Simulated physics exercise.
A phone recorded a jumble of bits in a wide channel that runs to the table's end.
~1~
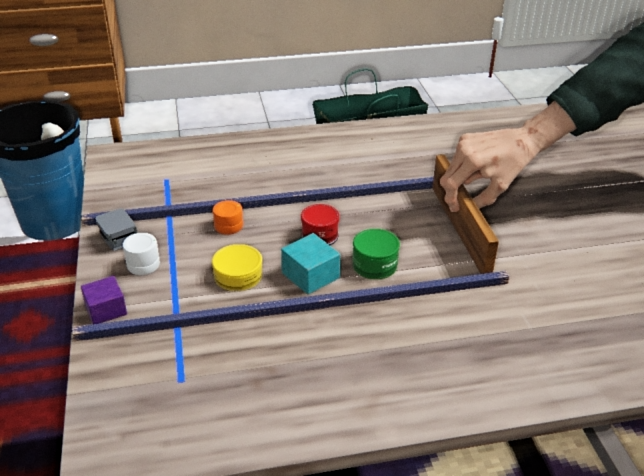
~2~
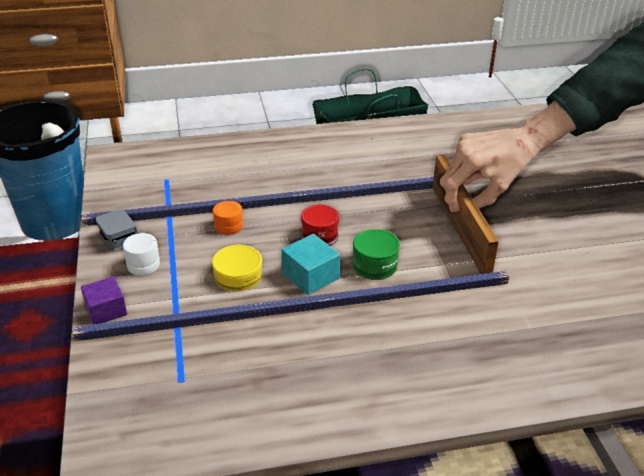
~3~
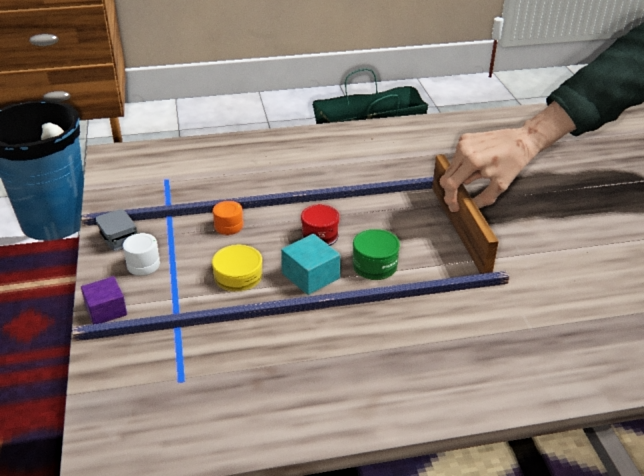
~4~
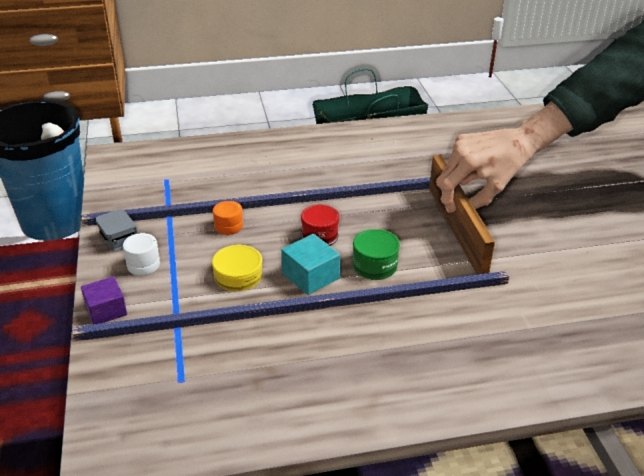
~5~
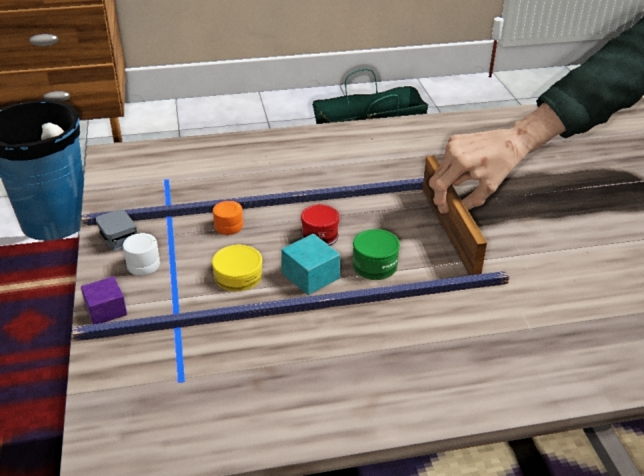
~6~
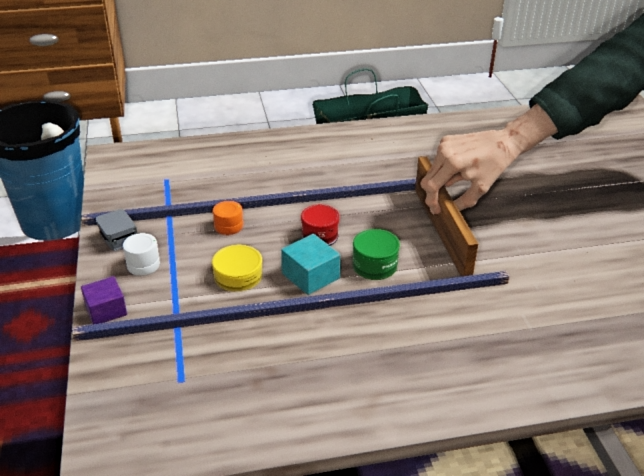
A hand held a wooden board upright across a channel of colourful blocks and round pieces on a table, then slid it slightly to the left while all the pieces stayed still.
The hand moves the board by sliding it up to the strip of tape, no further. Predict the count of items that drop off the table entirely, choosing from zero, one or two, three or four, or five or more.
The count is one or two.
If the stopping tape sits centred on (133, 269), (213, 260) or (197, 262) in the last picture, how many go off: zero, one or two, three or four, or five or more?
Taking the tapes one after another, the count is either three or four, then zero, then none at all.
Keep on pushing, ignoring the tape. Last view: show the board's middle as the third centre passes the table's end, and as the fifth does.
In pixels, around (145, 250) followed by around (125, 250).
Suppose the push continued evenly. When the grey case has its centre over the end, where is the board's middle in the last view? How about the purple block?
Estimated middle: (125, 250), and (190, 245) for the other.
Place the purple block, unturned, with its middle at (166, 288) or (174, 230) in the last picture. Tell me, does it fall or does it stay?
First spot, it is pushed off; second spot, it is safe.
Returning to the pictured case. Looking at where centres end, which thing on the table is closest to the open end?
The turquoise block is foremost.
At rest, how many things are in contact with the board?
Tally at the end: 3.
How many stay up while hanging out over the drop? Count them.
The answer comes to 0.
Soon after, none off yet; purple block at rest near (104, 301); grey case at rest near (117, 231); white lid at rest near (142, 255).
In the end, the number that fall off is one or two; gone, yellow tub and purple block.
